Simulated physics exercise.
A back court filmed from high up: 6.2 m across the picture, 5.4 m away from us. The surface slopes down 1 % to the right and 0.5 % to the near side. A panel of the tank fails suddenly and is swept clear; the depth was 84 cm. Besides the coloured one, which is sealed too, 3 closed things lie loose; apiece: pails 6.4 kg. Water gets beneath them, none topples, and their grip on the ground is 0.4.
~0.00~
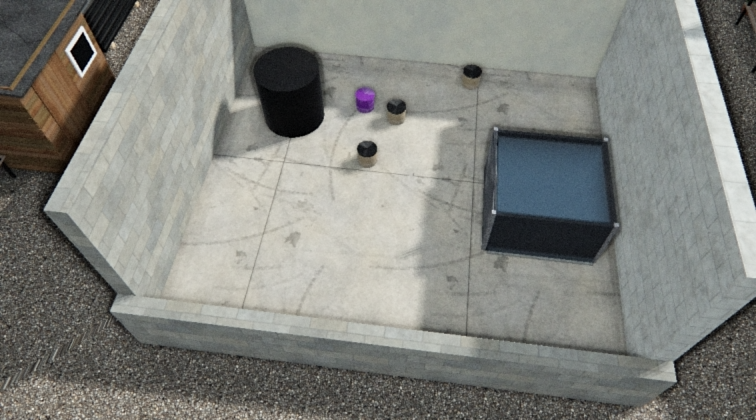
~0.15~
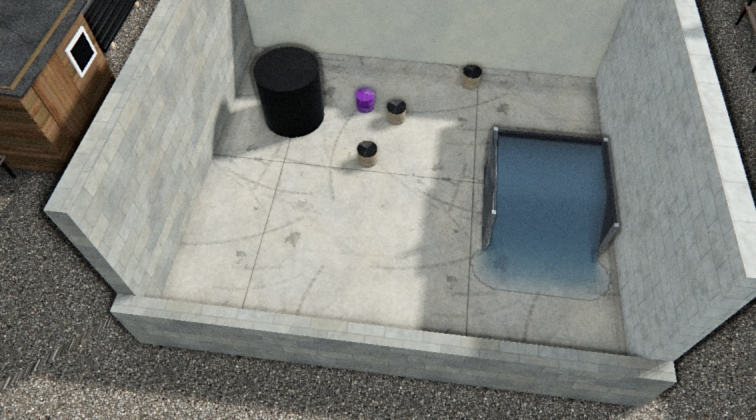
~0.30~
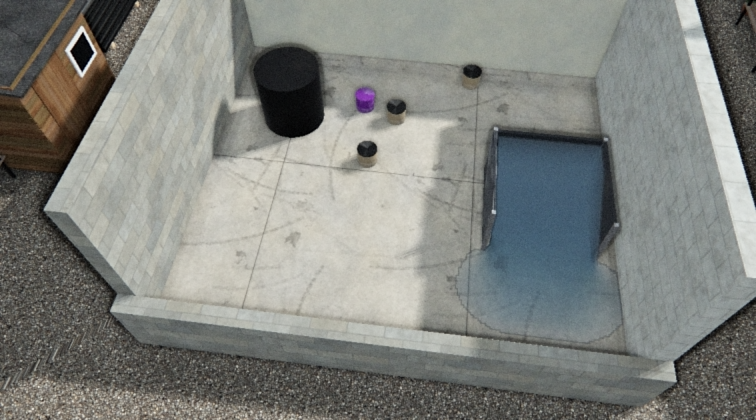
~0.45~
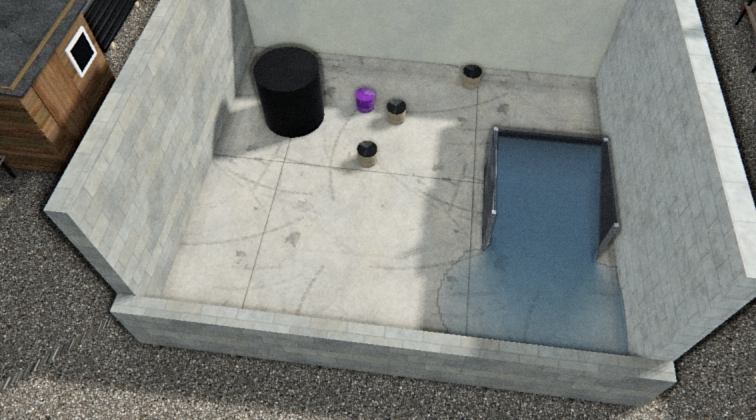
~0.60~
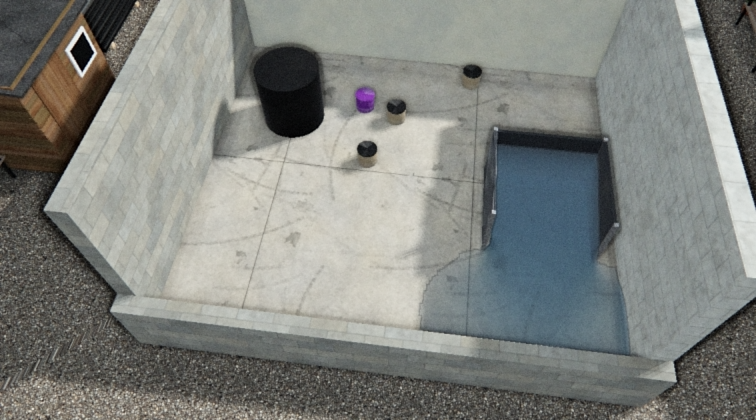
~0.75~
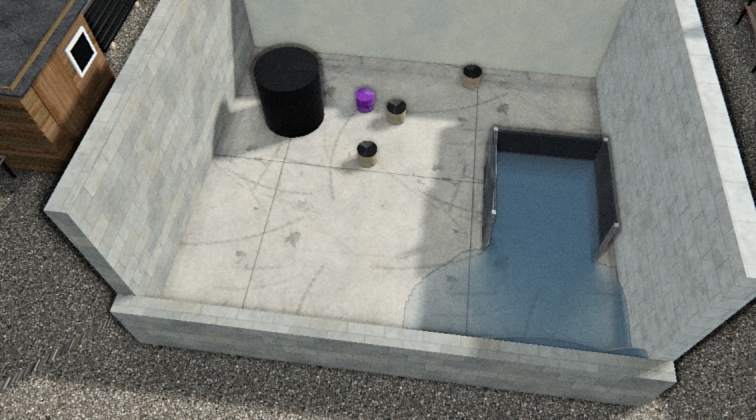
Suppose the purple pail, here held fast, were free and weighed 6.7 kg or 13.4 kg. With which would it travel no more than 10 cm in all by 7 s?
I expect that the lower weight is enough.
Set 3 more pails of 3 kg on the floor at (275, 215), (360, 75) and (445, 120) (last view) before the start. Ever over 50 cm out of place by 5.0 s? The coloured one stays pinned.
In that order: More, under, under.
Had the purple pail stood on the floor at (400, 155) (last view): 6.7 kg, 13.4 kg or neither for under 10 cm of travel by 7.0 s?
Either load holds.
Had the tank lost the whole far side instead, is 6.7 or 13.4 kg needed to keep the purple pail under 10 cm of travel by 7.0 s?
Then neither load is enough.
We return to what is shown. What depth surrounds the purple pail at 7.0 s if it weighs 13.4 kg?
Roughly 6 cm.
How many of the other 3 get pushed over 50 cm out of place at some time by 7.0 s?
0 of them.
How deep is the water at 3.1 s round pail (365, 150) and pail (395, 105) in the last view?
Roughly 3 and 0 cm.
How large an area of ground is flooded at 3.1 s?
About 21 m2.
After 1.4 s the purple pail would be 0 cm from its start with 6.7 kg and 0 cm from its start with 13.4 kg; 0 cm of water round it then.
After 3.1 s the purple pail would be 0 cm from its start with 6.7 kg and 0 cm from its start with 13.4 kg; 0 cm of water round it then.
After 4.9 s the purple pail would be 0 cm from its start with 6.7 kg and 0 cm from its start with 13.4 kg; 1 cm of water round it then.
After 7.0 s the purple pail would be 0 cm from its start with 6.7 kg and 0 cm from its start with 13.4 kg; 6 cm of water round it then.
